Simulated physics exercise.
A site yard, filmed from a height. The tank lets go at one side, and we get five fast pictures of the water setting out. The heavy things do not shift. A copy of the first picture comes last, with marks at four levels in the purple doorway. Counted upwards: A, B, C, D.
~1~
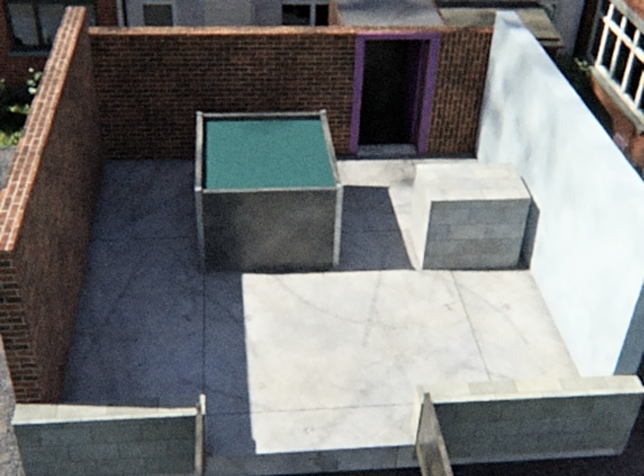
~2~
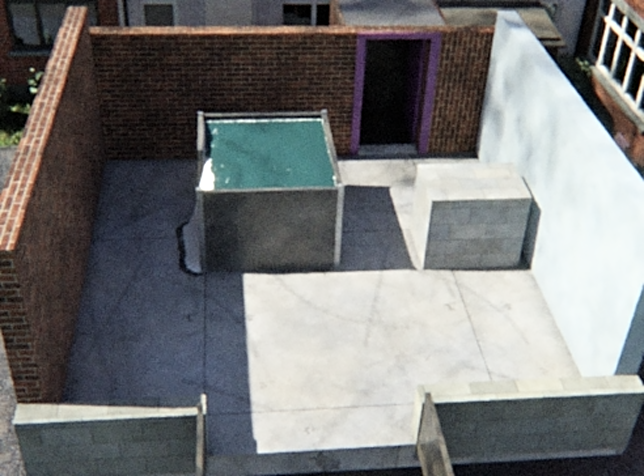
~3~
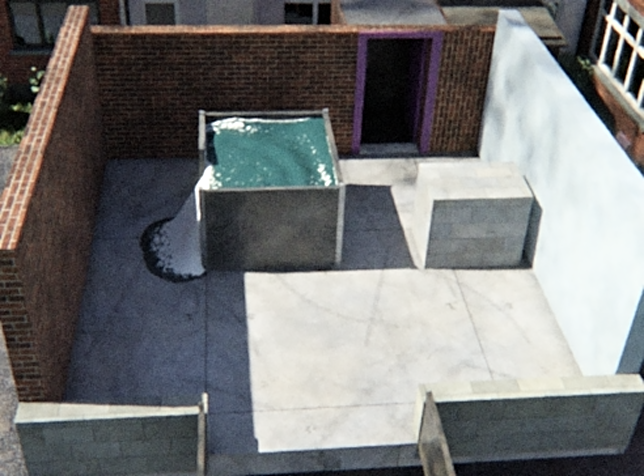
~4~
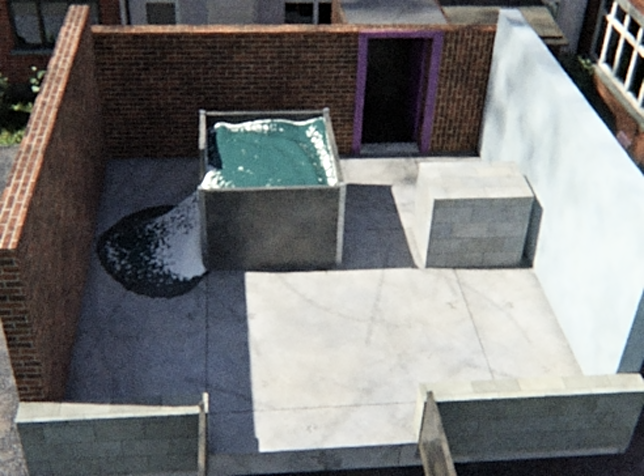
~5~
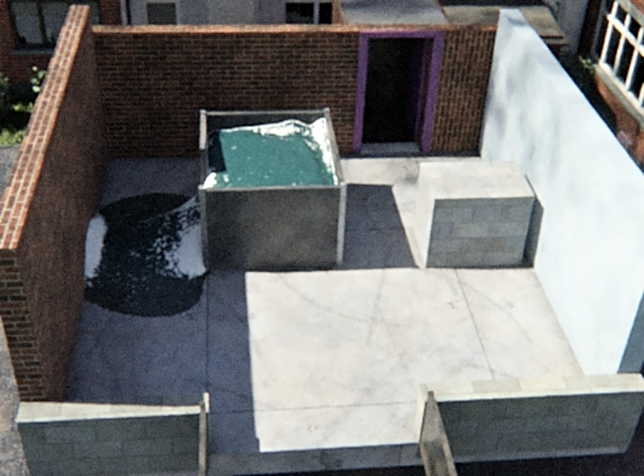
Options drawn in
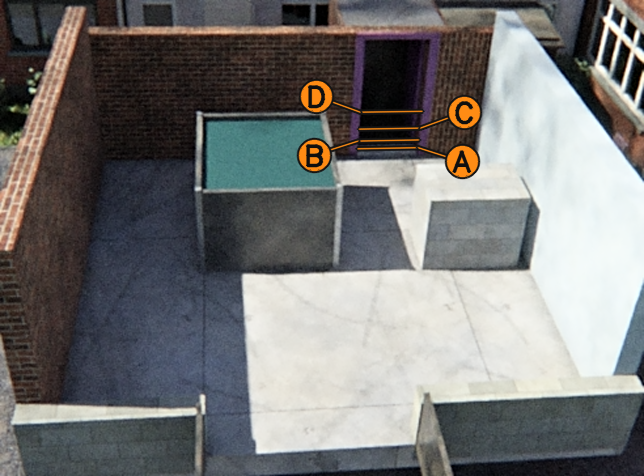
In a walled yard, water pours from a tank's left side and spreads across the ground.
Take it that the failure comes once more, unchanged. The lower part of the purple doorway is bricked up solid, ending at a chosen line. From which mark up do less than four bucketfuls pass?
Mark A.
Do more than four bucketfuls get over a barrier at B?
No, not at all.
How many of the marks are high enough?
All of the four.
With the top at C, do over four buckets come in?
No, that is safe.
On the marked copy, A at (387, 148); B at (388, 140); C at (389, 128); D at (391, 111); from the bottom up A, B, C, D.
For mark A, a splash gets over, under a bucket.
For mark B, nothing gets over.
For mark C, nothing gets over.
For mark D, nothing gets over.
